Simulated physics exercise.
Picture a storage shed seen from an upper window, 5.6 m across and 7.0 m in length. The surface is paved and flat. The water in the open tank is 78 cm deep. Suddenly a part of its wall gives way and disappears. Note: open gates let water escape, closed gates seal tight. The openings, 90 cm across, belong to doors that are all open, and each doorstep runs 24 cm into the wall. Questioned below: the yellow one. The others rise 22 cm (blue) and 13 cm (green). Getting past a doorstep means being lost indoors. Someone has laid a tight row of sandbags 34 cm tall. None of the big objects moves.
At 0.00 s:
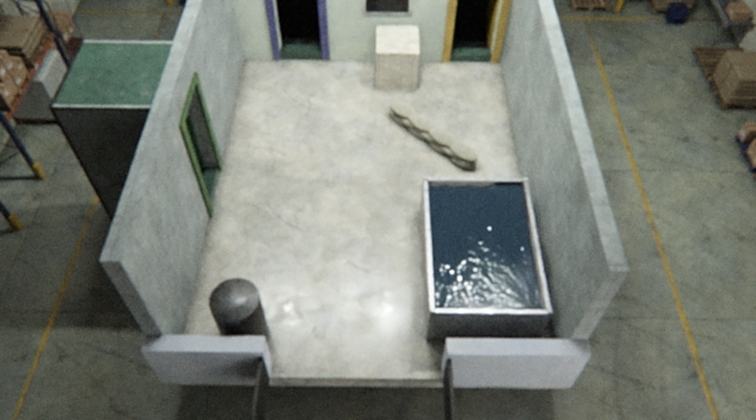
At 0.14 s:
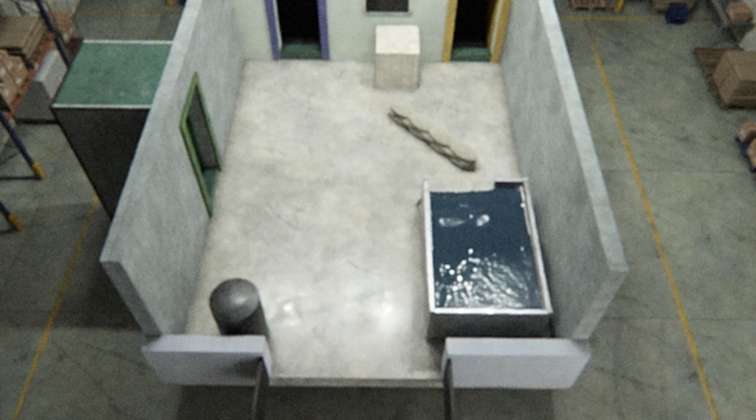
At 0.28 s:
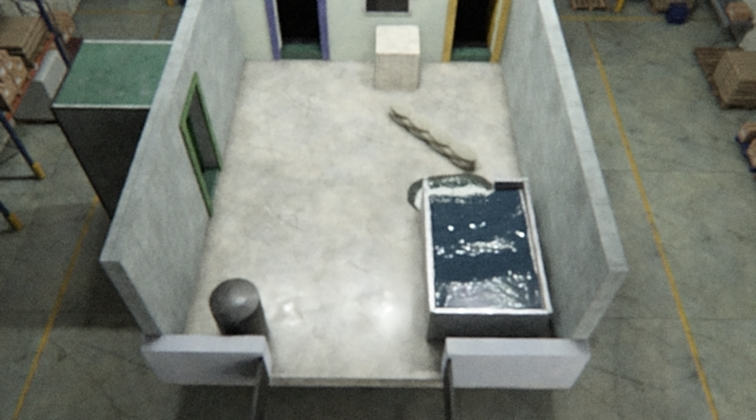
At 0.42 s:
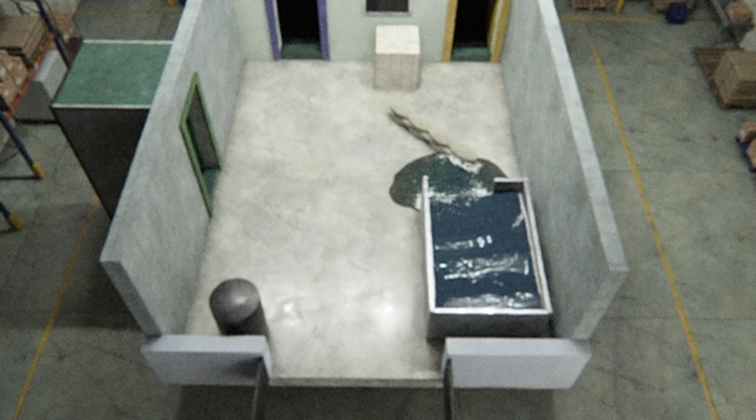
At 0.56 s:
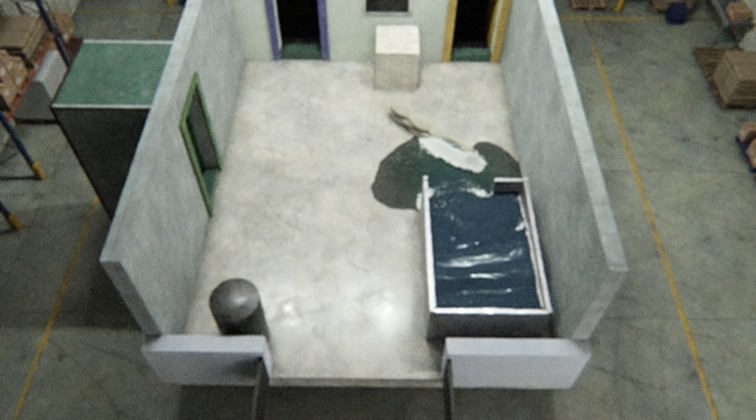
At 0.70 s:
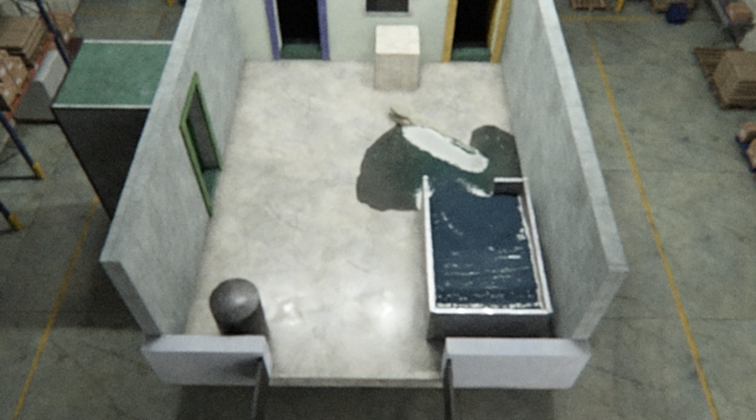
The clip opens on a still, water-filled open tank at the right of a pale, walled floor, near a twisted pole. Part of the tank's far wall disappears, and water pours out through the gap. A dark puddle spreads across the floor and around the pole while the tank's surface ripples.
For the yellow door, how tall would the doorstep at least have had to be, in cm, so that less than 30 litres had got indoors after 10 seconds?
It would need to be about 14 cm.
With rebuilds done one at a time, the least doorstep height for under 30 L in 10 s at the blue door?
Blue: 17 cm.
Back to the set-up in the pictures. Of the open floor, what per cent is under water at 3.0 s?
50 %.
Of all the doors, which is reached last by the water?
That's the green one, it comes last.
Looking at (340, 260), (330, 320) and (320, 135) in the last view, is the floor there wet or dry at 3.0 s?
Point 1: Bone dry; point 2: Bone dry; point 3: Awash.
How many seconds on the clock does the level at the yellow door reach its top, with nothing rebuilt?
That happens close to 2.8 s on the clock.
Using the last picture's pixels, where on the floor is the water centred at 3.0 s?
(403, 173) or so.
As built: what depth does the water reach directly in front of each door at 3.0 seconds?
Blue door 23 cm, green door 0 cm, yellow door 21 cm.
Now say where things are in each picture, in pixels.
In the first frame, the open tank at (482, 243) is whole and still, 78 cm deep; the yellow door at (476, 23) is dry.
In the second frame, water pours out on the far side and has run 0.3 m, to a hidden place; about 9 cm deep outside, 78 cm at the back.
In the third frame, the gap is on the far side, the front 0.8 m out at (457, 177); the back of the open tank holds 78 cm.
In the fourth frame, the gap is on the far side, the front 1.4 m out at (439, 155); the back of the open tank holds 78 cm.
In the fifth frame, water pours out on the far side and has run 1.8 m, to (416, 139); about 6 cm deep outside, 76 cm at the back.
In the sixth frame, water pours out on the far side and has run 2.2 m, to (401, 126); about 5 cm deep outside, 69 cm at the back; the yellow door at (476, 23), 4.2 m from the gap, is still 2.1 m from the nearest water.
After 1.4 s water covers 30 % of the floor, deepest (47 cm) near (463, 172); it has not reached the yellow door.
After 3.0 s water covers 50 % of the floor, deepest (40 cm) near (251, 69); 21 cm at the yellow door, 2 litres in over its 19 cm doorstep.
After 10.0 s water covers 95 % of the floor, deepest (14 cm) near (179, 360); 9 cm at the yellow door, 5 litres in over its 19 cm doorstep.
At the yellow door as built, the water arrived by 1.7 s and peaked near 22 cm at 2.8 s.
With a doorstep of 12.5 cm, 45 litres would have come in within the 10 s; with 17 cm, 12 litres. So under 30 litres takes about 14 cm.
